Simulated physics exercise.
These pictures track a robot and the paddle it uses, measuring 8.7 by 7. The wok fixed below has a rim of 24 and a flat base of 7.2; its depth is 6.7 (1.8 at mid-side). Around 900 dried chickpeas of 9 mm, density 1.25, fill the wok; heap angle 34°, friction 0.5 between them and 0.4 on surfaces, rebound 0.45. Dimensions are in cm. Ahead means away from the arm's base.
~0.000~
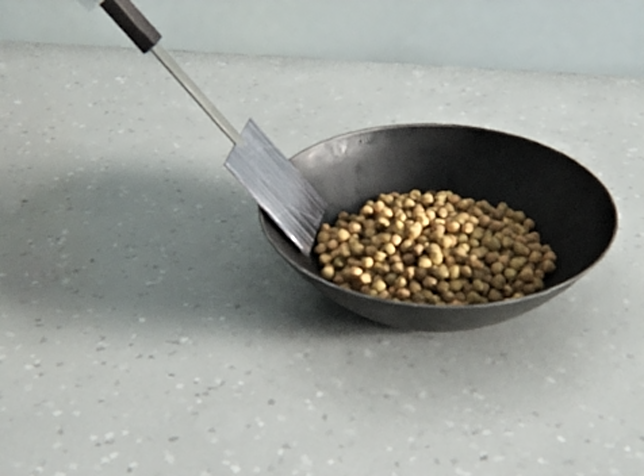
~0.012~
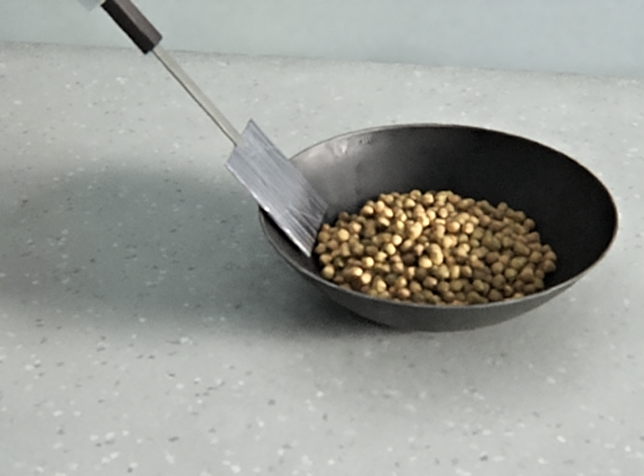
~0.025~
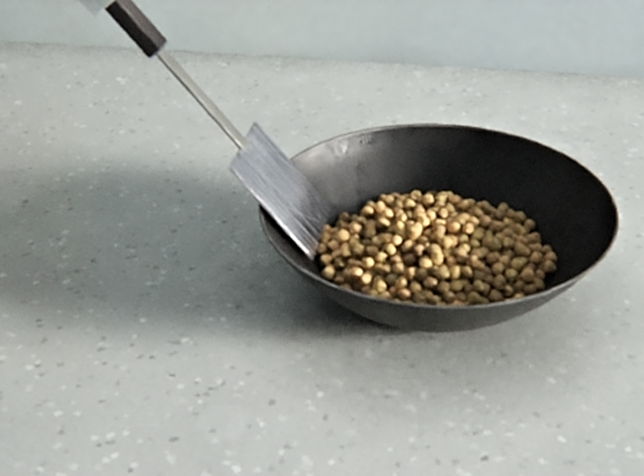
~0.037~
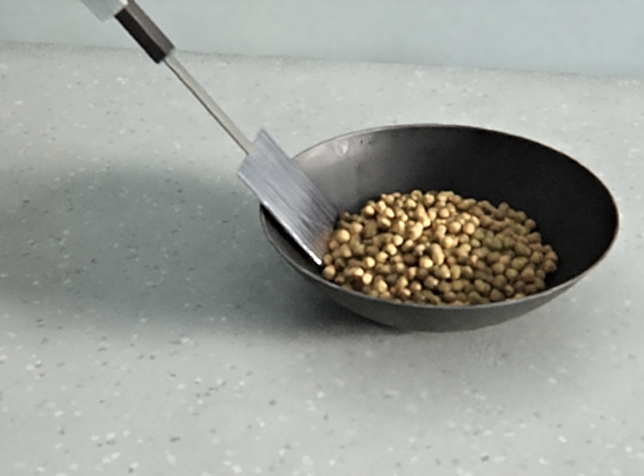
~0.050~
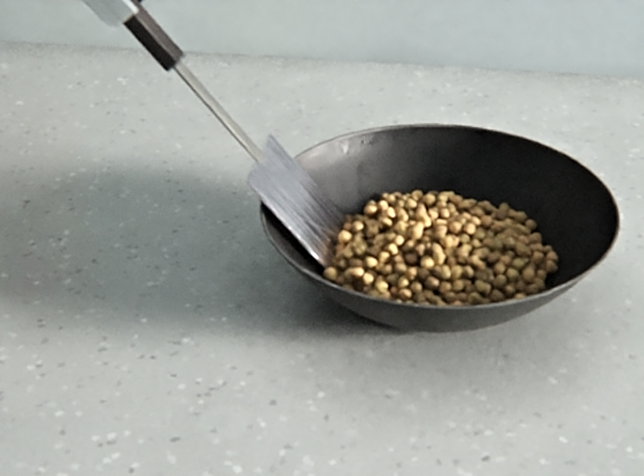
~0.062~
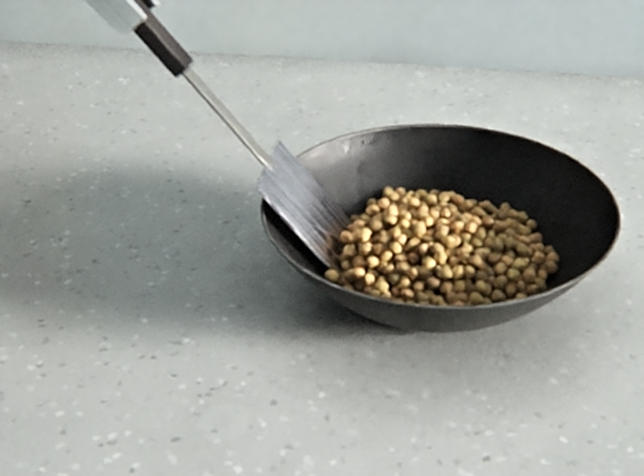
We see a dark wok of dried chickpeas on a speckled grey surface, a flat metal paddle resting inside its left edge; the paddle barely moves at first, then slides slightly right and down against the chickpeas, which shift slightly.
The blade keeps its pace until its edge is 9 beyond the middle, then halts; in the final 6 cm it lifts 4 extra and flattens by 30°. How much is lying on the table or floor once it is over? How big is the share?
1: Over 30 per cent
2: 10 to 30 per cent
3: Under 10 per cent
10 to 30 per cent (2).
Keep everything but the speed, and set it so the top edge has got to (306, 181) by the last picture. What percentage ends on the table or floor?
Roughly 40 per cent.
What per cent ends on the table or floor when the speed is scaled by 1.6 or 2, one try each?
Roughly 30 per cent on the first try and 35 per cent on the second.
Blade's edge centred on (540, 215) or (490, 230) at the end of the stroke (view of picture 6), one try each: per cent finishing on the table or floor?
I'd say some 5 per cent, then some 0 per cent.
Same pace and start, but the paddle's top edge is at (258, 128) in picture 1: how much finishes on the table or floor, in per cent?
25 percent or thereabouts.
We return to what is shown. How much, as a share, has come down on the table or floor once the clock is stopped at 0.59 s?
Share at that moment: Roughly 20 %.
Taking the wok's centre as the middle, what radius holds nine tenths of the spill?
About 30 cm from the centre.
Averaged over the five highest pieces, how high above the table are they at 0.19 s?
Somewhere near 6 cm, I'd say.
After 0.19 s, sloping 51°, highest piece 6 above the table; 900 in the wok.
After 0.32 s, sloping 40°, highest piece 9 above the table; 898 in the wok, 2 on the blade or in flight.
After 0.59 s, sloping 21°, highest piece 8 above the table; 711 in the wok, 165 on the table or floor, 24 on the blade or in flight.
After 1.64 s, sloping 21°, highest piece 7 above the table; 708 in the wok, 192 on the table or floor.
In the end, 708 in the wok, 192 on the table or floor. That is 21 % on the table or floor.
